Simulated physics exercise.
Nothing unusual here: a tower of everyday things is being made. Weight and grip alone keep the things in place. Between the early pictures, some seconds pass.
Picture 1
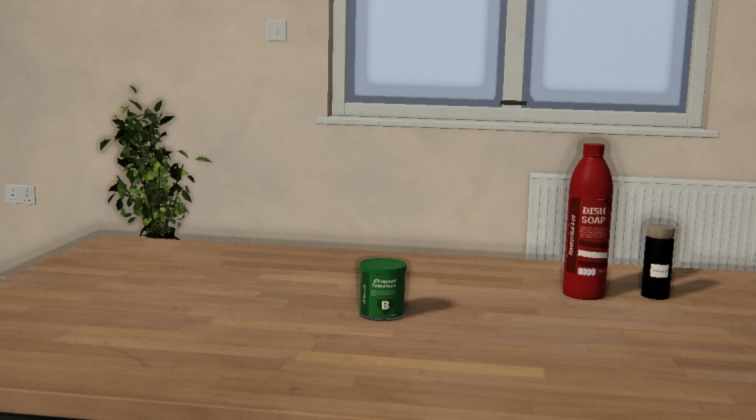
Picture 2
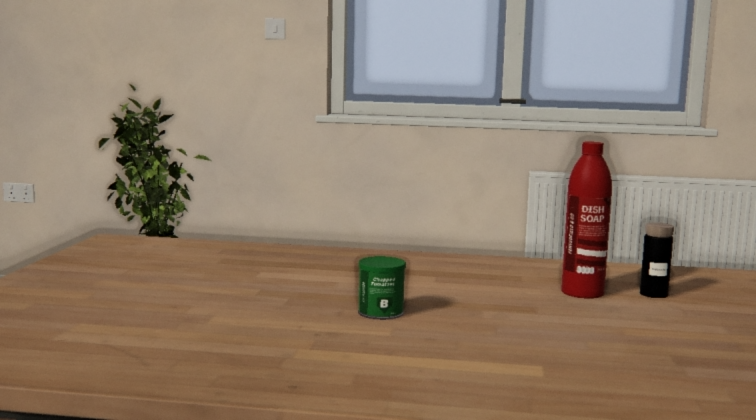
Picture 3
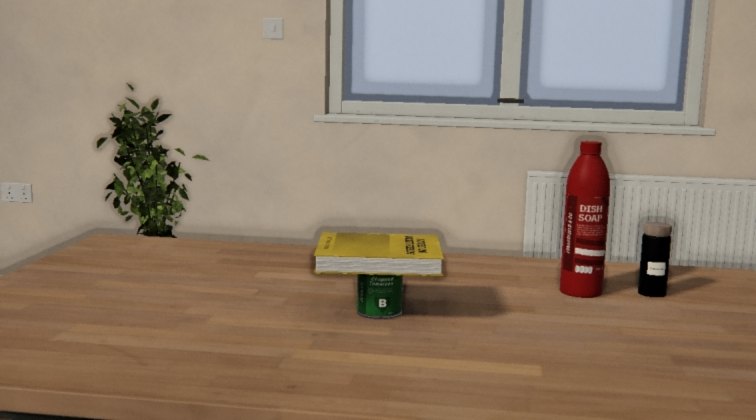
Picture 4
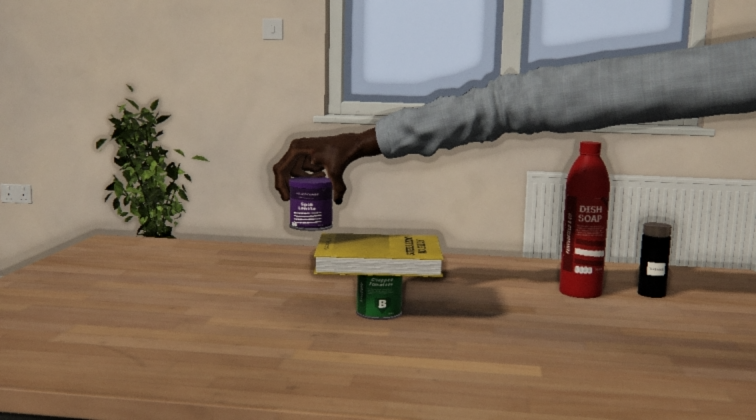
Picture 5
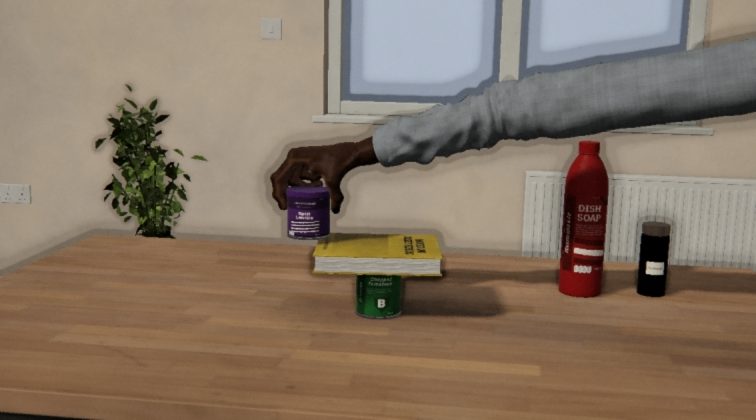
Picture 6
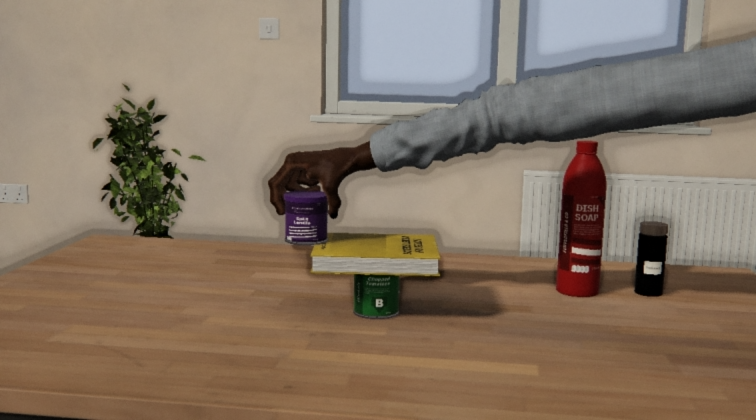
A hand lowers a purple tin to the left end of the yellow book.
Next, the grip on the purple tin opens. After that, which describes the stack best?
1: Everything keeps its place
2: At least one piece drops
2, at least one piece drops.
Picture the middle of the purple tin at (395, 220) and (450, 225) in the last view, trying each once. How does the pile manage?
Stays standing, then topples over.
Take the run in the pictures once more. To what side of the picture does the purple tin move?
It goes leftward.
Then, 0.40 s past the last view, purple tin now fallen.
Then, 1.20 s past the last view, things are still on the move.
Finally, fallen, purple tin; the other 4 still in place. Final places as the last picture's camera would see them, purple tin near (280, 287). The pile gives way.
